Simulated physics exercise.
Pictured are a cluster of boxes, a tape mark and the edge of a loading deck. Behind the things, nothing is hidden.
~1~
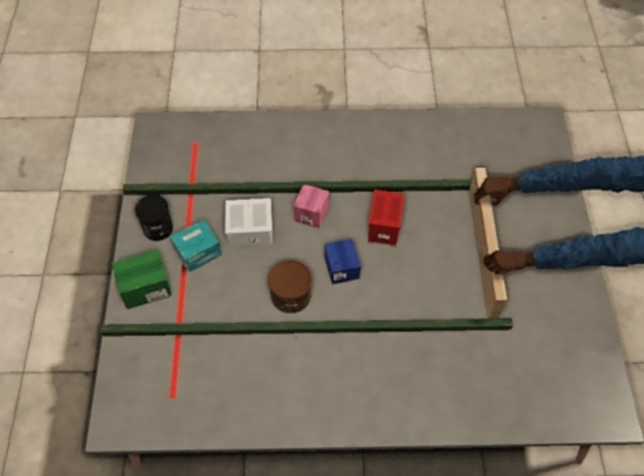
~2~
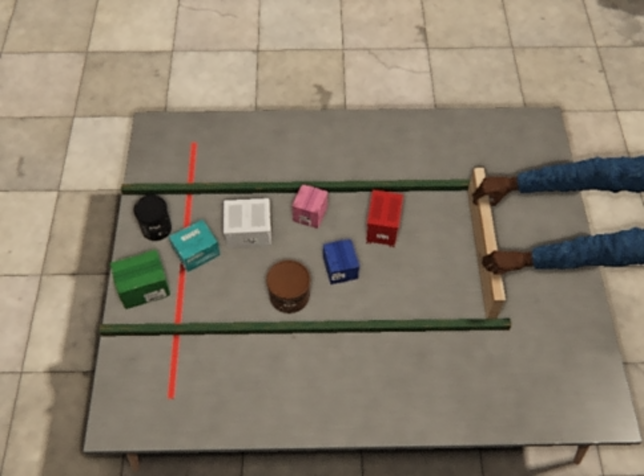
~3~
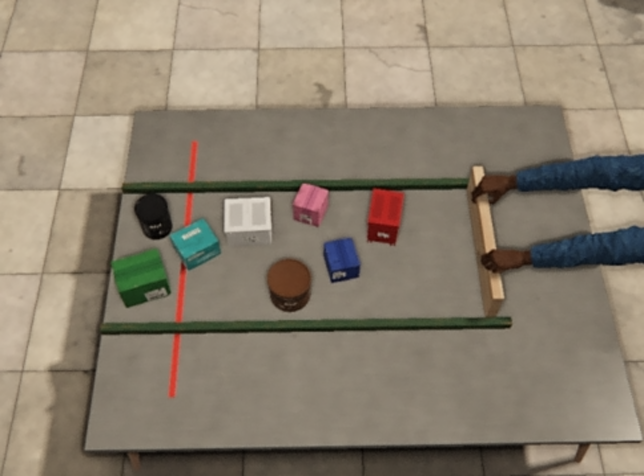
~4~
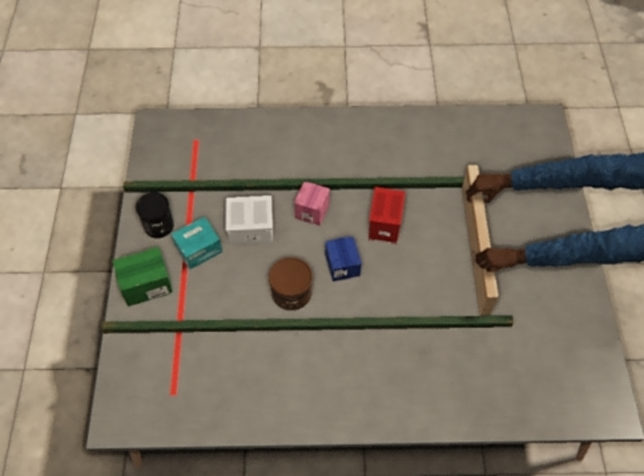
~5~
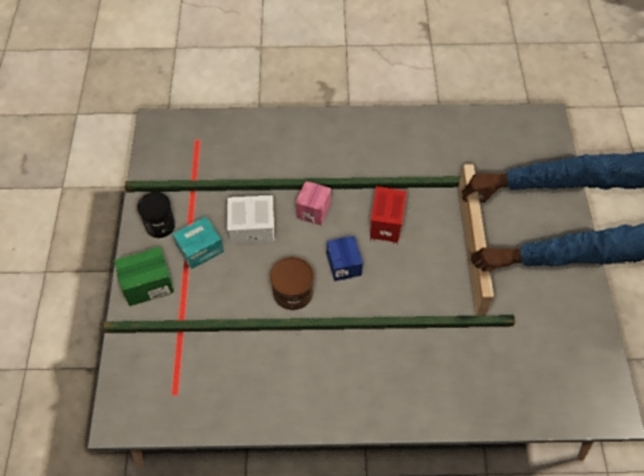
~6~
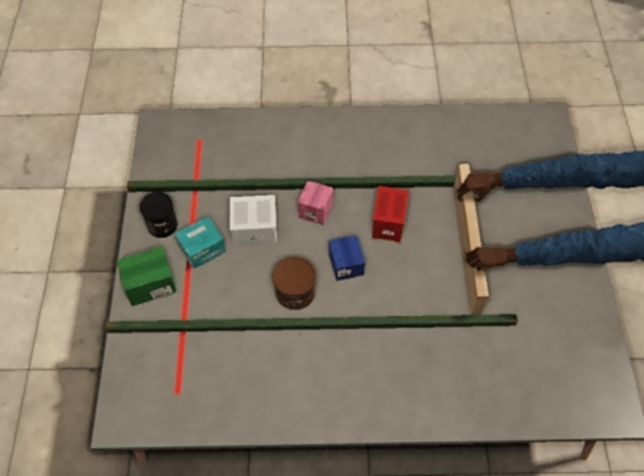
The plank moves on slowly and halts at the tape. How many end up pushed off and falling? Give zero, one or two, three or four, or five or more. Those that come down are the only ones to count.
One or two fall.
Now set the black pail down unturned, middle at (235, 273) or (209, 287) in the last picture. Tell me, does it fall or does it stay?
In that order, it holds on; is kept.
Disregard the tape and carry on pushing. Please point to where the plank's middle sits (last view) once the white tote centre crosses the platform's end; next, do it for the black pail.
Estimated middle: (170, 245), and (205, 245) for the other.
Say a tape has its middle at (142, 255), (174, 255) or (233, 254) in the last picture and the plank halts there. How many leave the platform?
Tallies in the order given: 4, 2, 0.
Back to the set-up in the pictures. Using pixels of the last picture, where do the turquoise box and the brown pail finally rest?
First object: (137, 252); second object: (163, 289).
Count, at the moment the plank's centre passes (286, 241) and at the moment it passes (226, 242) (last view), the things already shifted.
At the first point the count is 6, at the second it's 8.
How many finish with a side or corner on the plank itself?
Counting them up gives 4.
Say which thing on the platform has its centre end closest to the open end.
Nearest at the end: The green box.
Soon after, none off yet; green box at rest near (147, 277); black pail at rest near (159, 216); turquoise box at rest near (201, 243).
Then, none off yet; green box moved a little near (132, 288); black pail moved a little near (147, 213); turquoise box moved about its own width near (163, 254).
By the end, the number that fall off is one or two; fallen, black pail.
